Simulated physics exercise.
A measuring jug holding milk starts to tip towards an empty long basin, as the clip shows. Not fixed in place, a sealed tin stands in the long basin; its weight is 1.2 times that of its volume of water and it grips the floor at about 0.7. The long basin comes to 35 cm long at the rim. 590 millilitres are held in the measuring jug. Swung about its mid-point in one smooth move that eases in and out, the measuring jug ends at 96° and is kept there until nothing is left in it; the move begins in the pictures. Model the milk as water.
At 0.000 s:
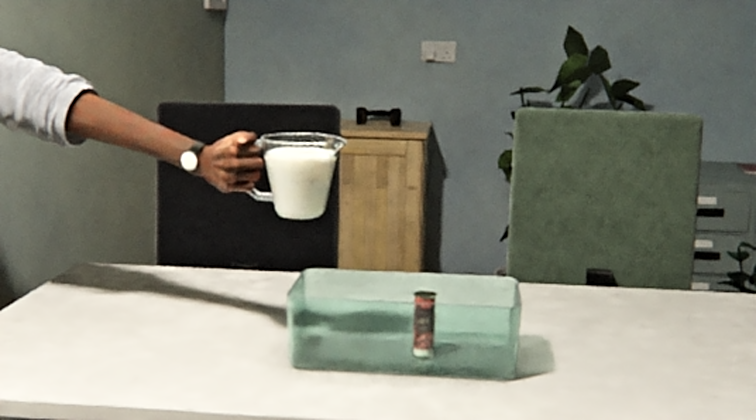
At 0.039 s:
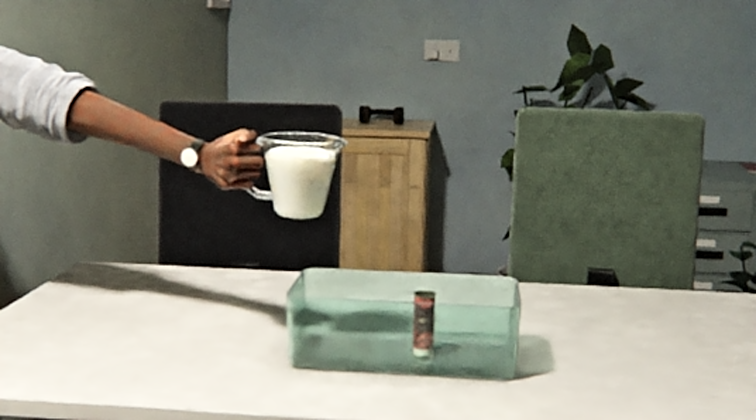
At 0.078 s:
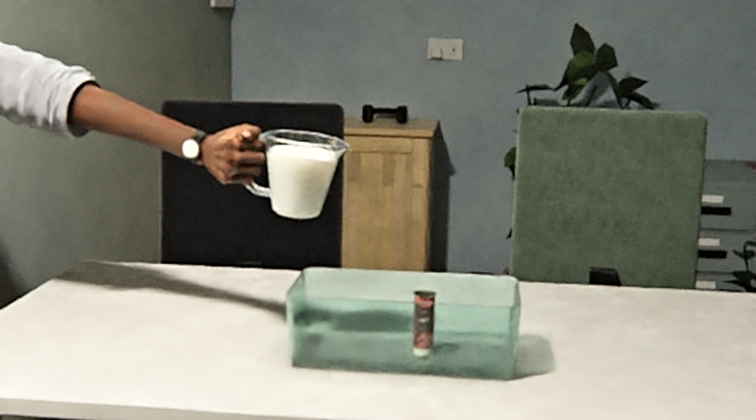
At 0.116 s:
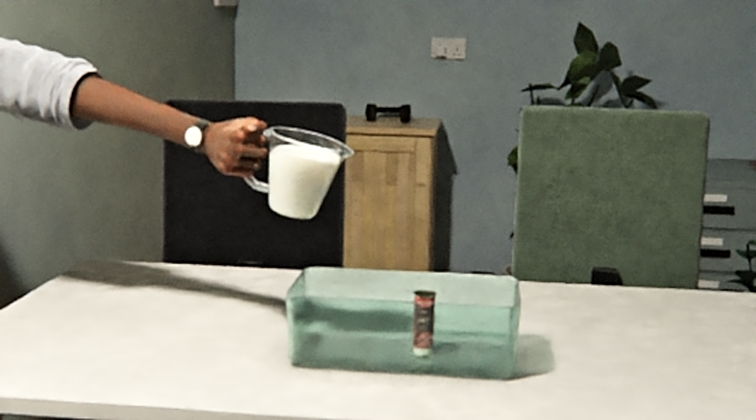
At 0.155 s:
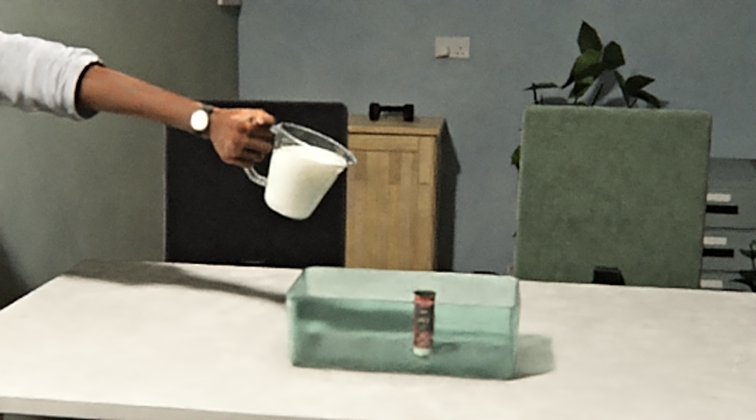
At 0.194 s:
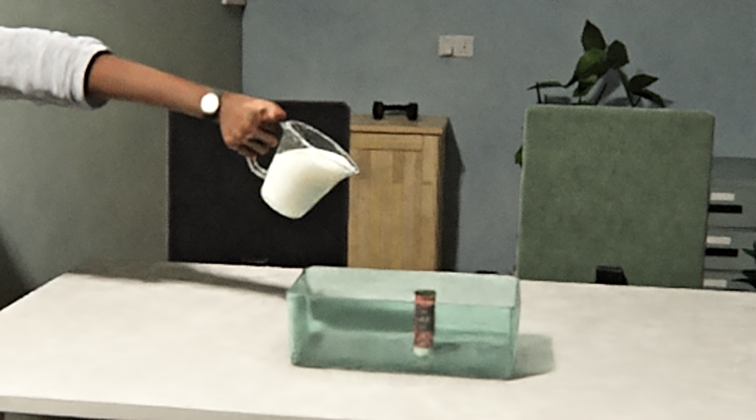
We see a hand wearing a watch hold a clear jug of milk above a long, greenish see-through basin with a small tin in it, then steadily tilt the jug to the right, the milk staying inside.
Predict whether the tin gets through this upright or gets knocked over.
It never tilts over.
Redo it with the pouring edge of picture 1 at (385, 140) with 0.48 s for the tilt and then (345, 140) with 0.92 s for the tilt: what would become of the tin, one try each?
The tin overturns the first time and stays vertical the second time.
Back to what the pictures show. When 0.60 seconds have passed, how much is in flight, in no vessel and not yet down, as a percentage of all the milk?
20 in a hundred, give or take.
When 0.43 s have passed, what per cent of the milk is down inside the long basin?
About 14 per cent.
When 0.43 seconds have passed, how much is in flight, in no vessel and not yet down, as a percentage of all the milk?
Around 40 percent.
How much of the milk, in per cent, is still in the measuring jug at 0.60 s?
12 per cent or thereabouts.
By 0.43 s the tilt is 93° and 47 per cent is still to pour; the tin stands where it began.
By 0.60 s the tilt is 96° and 12 per cent is still to pour; the tin stands where it began.
By 0.78 s the tilt is 96° and 2 per cent is still to pour; the tin stands where it began.
By 0.98 s the tilt is 96° and 0 per cent is still to pour; the tin stands where it began.
At rest the tin stands where it began.
